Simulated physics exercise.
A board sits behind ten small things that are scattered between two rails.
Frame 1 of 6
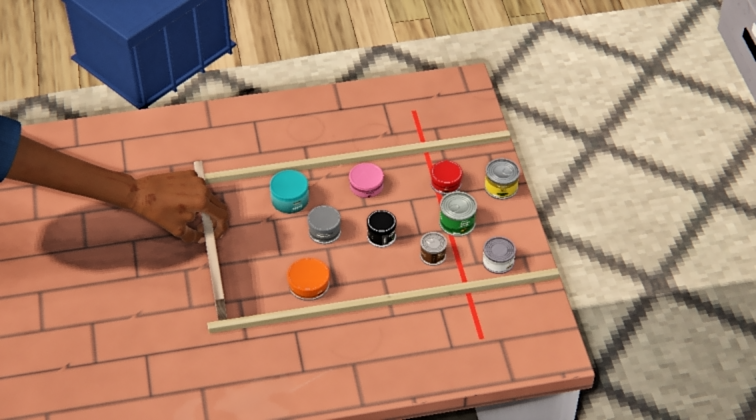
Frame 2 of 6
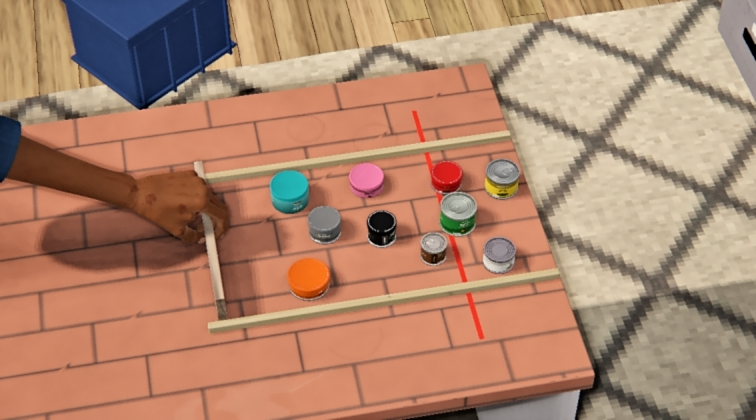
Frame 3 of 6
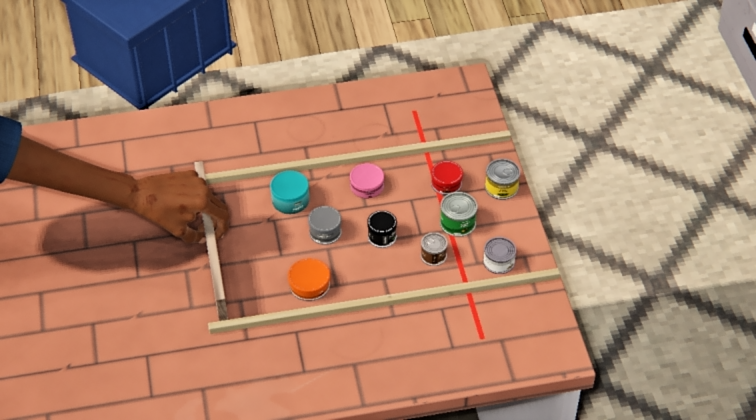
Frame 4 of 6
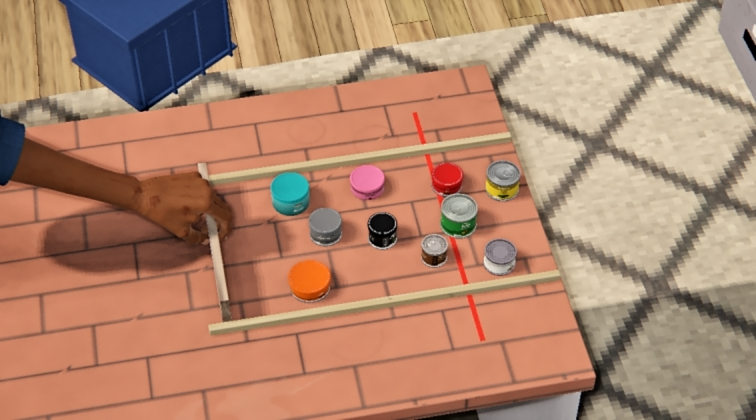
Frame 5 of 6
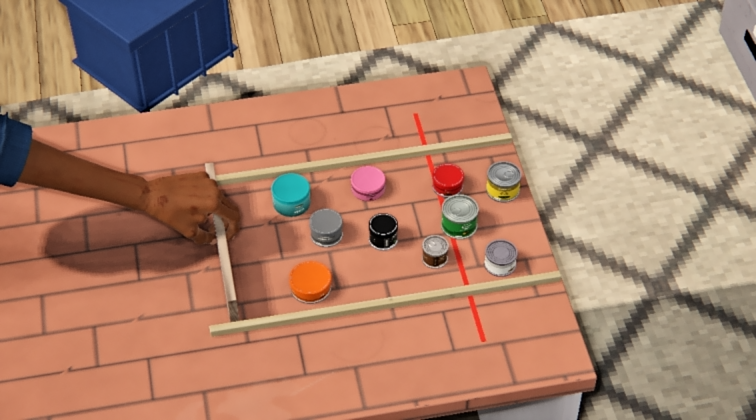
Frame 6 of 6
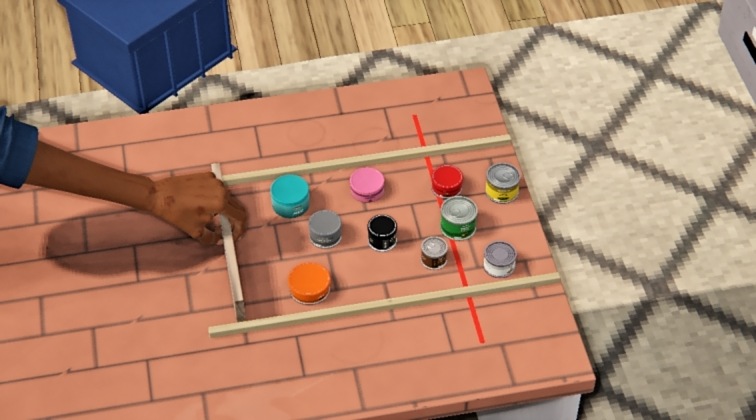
A dark-skinned hand in a blue sleeve grips a short pale board on a brick-patterned tabletop, seen from above, with a patterned rug and wooden floor beyond. Ten small pots lie between two thin rails, teal, pink, grey, black and orange toward the left, red, green, brown, yellow and white near a red line. The hand slides the board slightly rightward, while the pots stay practically still.
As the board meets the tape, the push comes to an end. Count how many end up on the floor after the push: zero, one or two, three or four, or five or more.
Fails to push any off.
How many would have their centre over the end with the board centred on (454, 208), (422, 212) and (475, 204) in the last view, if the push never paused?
The counts are 0, 0 and 1, in that order.
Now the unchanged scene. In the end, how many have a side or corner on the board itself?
It's touching 4 at the end.
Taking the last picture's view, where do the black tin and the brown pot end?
Result: One at about (465, 228), the other at about (501, 238).
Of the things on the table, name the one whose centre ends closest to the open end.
Yellow pot.
Soon after, none off yet; yellow pot at rest near (503, 183); white pot at rest near (500, 259); red pot at rest near (447, 182).
Then, none off yet; yellow pot at rest near (503, 183); white pot at rest near (500, 259); red pot moved a little near (460, 183).
At rest, the number that fall off is zero.
